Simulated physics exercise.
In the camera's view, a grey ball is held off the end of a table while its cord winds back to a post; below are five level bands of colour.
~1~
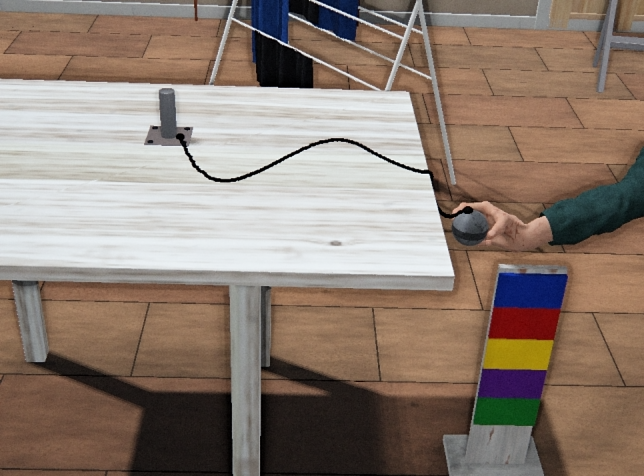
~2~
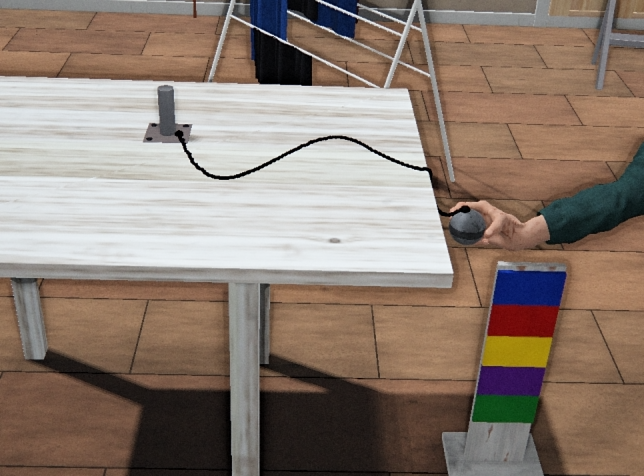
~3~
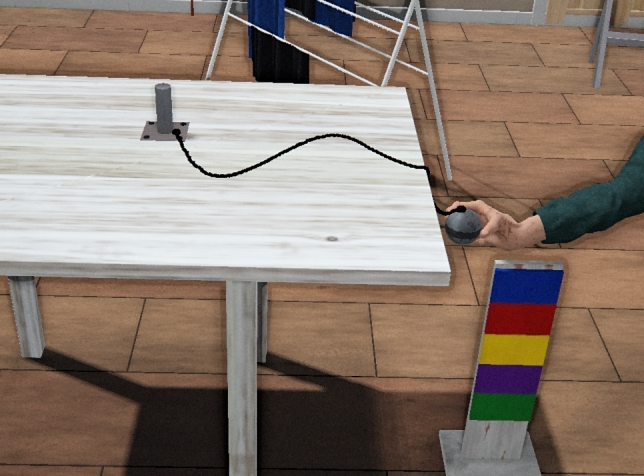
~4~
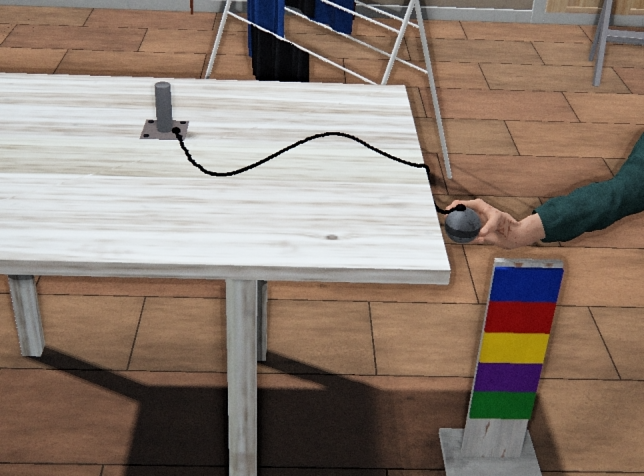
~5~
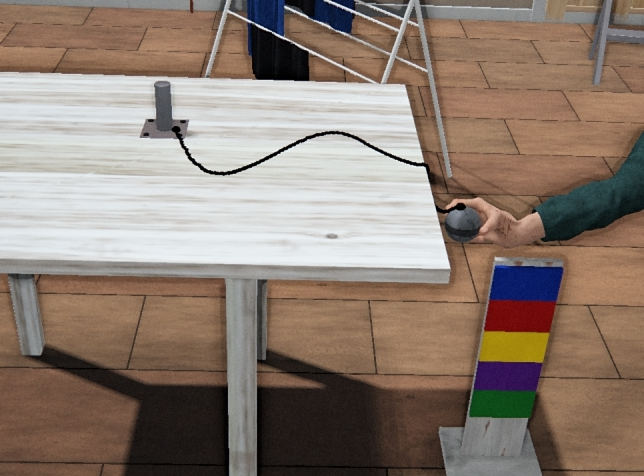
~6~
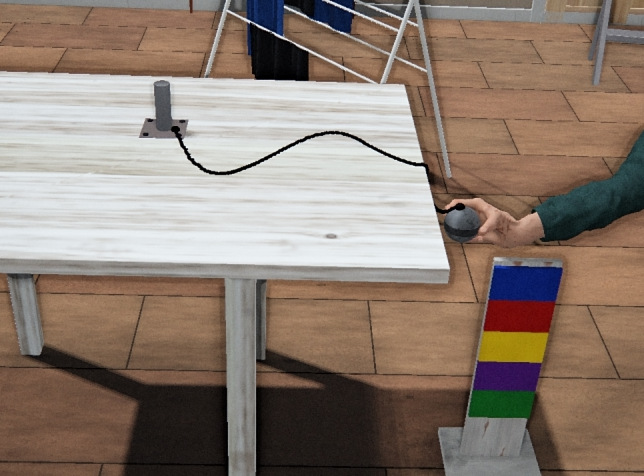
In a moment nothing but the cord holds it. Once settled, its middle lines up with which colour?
It lines up with the yellow band.
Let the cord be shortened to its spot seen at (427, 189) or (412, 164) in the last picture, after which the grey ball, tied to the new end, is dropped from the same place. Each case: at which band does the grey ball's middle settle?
Red; blue.
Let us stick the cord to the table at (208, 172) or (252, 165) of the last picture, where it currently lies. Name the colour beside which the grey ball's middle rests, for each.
For the first place it's red, and for the second red.
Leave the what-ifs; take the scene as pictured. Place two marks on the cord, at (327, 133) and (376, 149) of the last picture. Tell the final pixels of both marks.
First: (423, 169). Second: (420, 224).
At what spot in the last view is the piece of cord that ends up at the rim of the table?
Around (333, 133).
Soon after, ball near (444, 322); level with red.
After that, ball near (388, 330); level with yellow.
And then, ball near (415, 342); level with yellow.
In the end, ball near (405, 342); level with yellow. The cord holds its middle at yellow.
